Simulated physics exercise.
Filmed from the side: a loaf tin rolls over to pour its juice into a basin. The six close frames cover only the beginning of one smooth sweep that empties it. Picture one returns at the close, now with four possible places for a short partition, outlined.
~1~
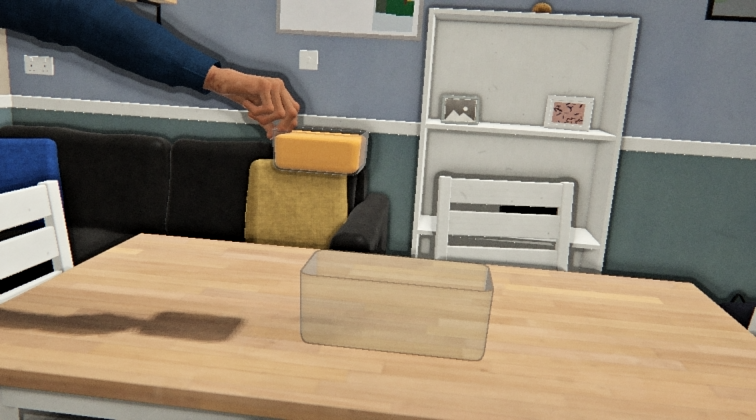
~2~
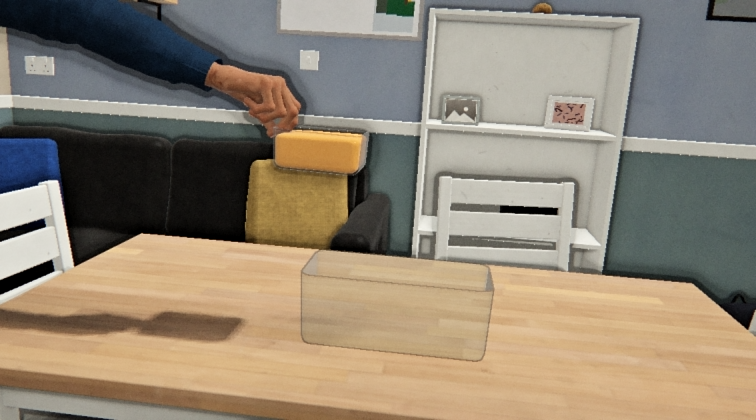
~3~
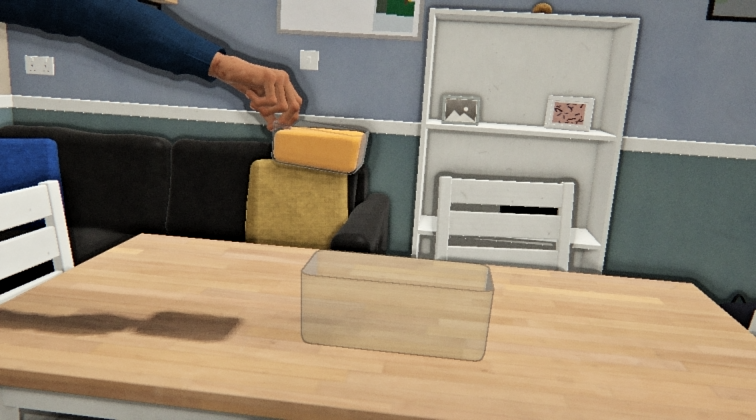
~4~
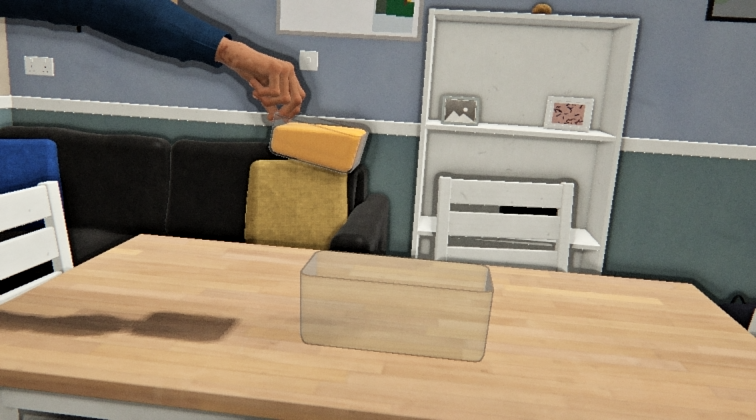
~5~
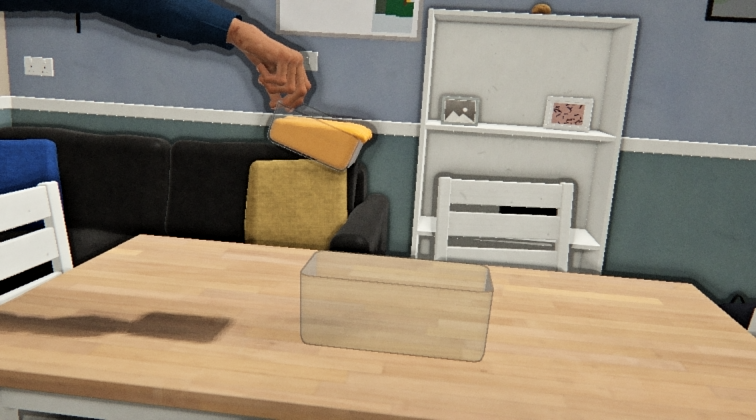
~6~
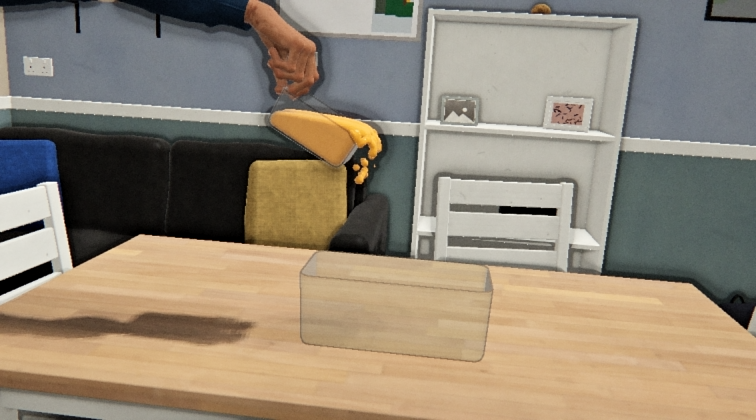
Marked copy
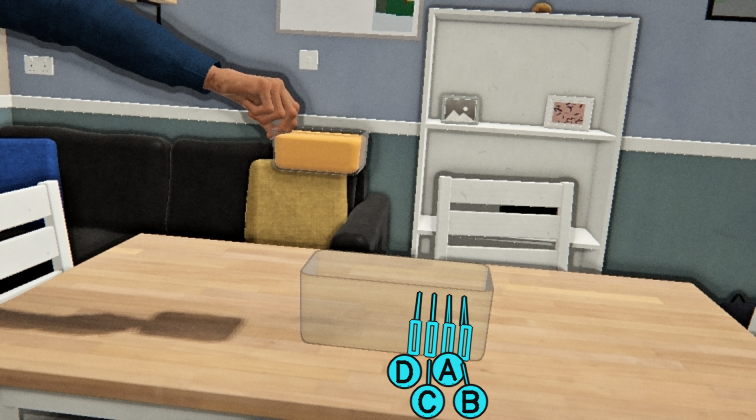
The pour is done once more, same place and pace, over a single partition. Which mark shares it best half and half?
C.
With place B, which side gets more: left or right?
The left side.
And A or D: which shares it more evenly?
Place D.
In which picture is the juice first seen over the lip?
Picture 5.
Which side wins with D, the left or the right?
The right one.
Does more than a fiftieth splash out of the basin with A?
Yes, it does.
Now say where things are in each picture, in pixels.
Upright, lip at (364, 133); basin from (301, 340) to (484, 360); nothing has left yet.
Upright, lip at (364, 133); nothing has left yet.
Tipped about 5°, lip at (364, 133); nothing has left yet.
Tipped about 11°, lip at (364, 134); nothing has left yet.
Tipped about 20°, lip at (363, 134); juice is over the lip, down to (366, 139).
Tipped about 29°, lip at (363, 134); juice is over the lip, down to (360, 179).
On the marked copy, A at (446, 362); B at (463, 364); C at (429, 360); D at (412, 358).
With A, about 82 % ends left of the wall and 9 % right of it; 8 % is lost outside.
With B, about 89 % ends left of the wall and 4 % right of it; 7 % is lost outside.
With C, about 51 % ends left of the wall and 41 % right of it; 7 % is lost outside.
With D, about 30 % ends left of the wall and 62 % right of it; 8 % is lost outside.
